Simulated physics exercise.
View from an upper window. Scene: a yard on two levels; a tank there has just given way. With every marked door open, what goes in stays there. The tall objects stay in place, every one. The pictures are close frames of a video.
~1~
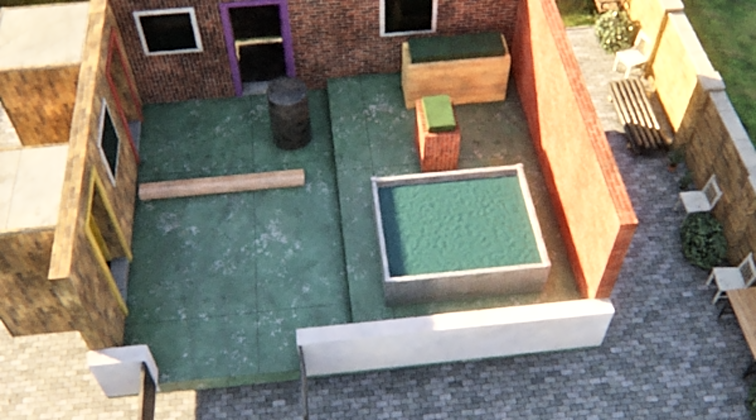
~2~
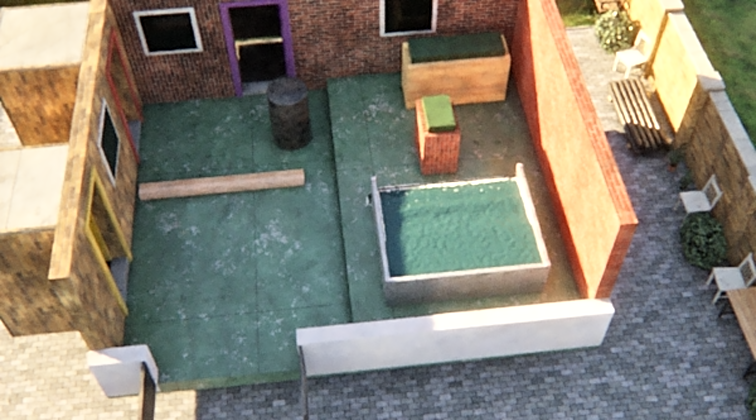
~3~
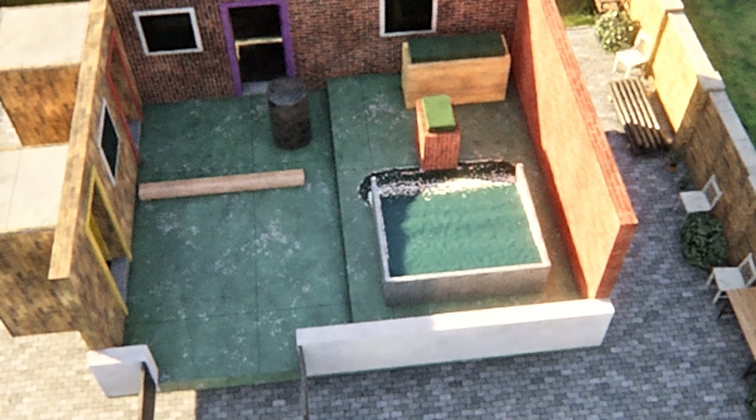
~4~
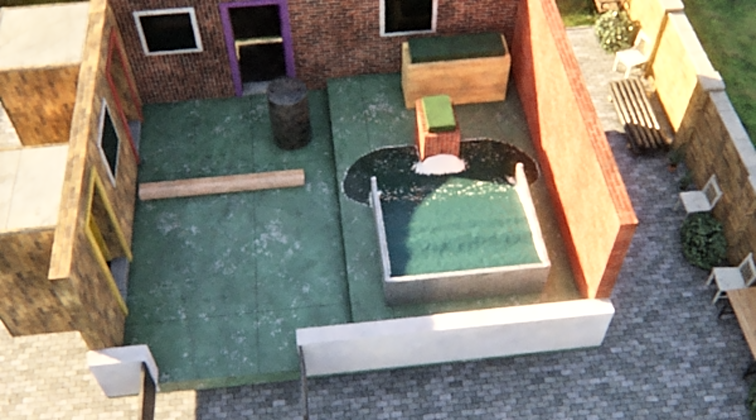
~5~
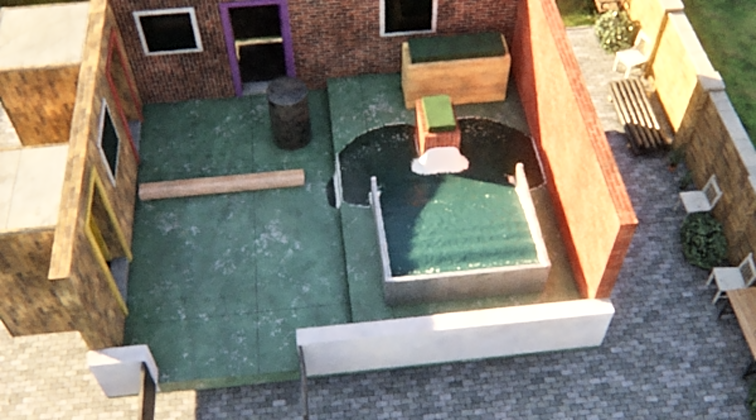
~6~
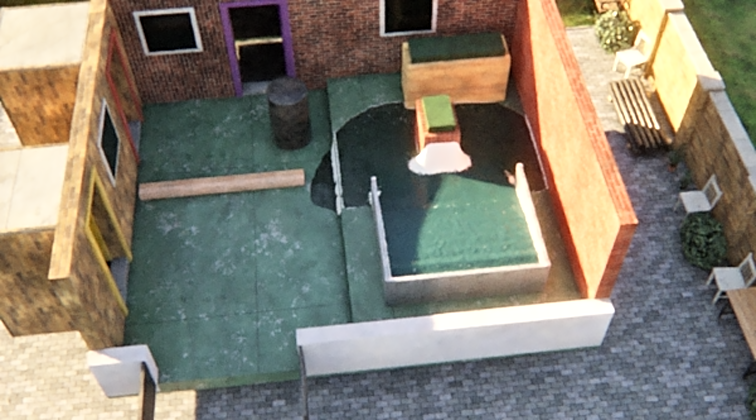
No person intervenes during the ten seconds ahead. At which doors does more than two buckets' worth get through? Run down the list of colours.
My prediction: I expect the purple door to go past two buckets; I expect the yellow door to stop at two buckets or less; I expect the red door to go past two buckets.
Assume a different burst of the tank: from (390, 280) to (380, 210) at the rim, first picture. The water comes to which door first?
First comes the yellow door.
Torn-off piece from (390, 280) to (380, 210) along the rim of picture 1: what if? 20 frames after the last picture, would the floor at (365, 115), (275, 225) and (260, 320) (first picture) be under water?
Point one not reached; point two reached; point three reached.
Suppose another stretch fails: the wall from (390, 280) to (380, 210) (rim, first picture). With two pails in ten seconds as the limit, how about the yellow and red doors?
As it turns out, the yellow door surpasses the cutoff; as for the red door, it comes in lower.
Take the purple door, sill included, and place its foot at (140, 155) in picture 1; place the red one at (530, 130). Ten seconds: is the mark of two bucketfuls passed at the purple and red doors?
Purple exceeds the limit; red exceeds the limit.
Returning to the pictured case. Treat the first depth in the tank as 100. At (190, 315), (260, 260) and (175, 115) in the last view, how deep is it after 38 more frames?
I'd put them at close to 2 per cent, then 4 per cent, then 30 per cent.
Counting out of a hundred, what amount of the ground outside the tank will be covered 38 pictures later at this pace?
By my count, 80 percent.
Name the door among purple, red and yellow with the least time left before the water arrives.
It would be the door marked purple.
A moment on, water covers 30 % of the floor; the purple door not reached, the yellow door not reached, the red door not reached.
Next, water covers 40 % of the floor; the purple door under two buckets in, the yellow door not reached, the red door not reached.
Then, water covers 60 % of the floor; the purple door under two buckets in, the yellow door not reached, the red door under two buckets in.
Later, water covers 80 % of the floor; the purple door over two buckets in, the yellow door wet at the sill, nothing in, the red door far over two buckets in.
In the end, water covers 95 % of the floor; the purple door over two buckets in, the yellow door wet at the sill, nothing in, the red door far over two buckets in.
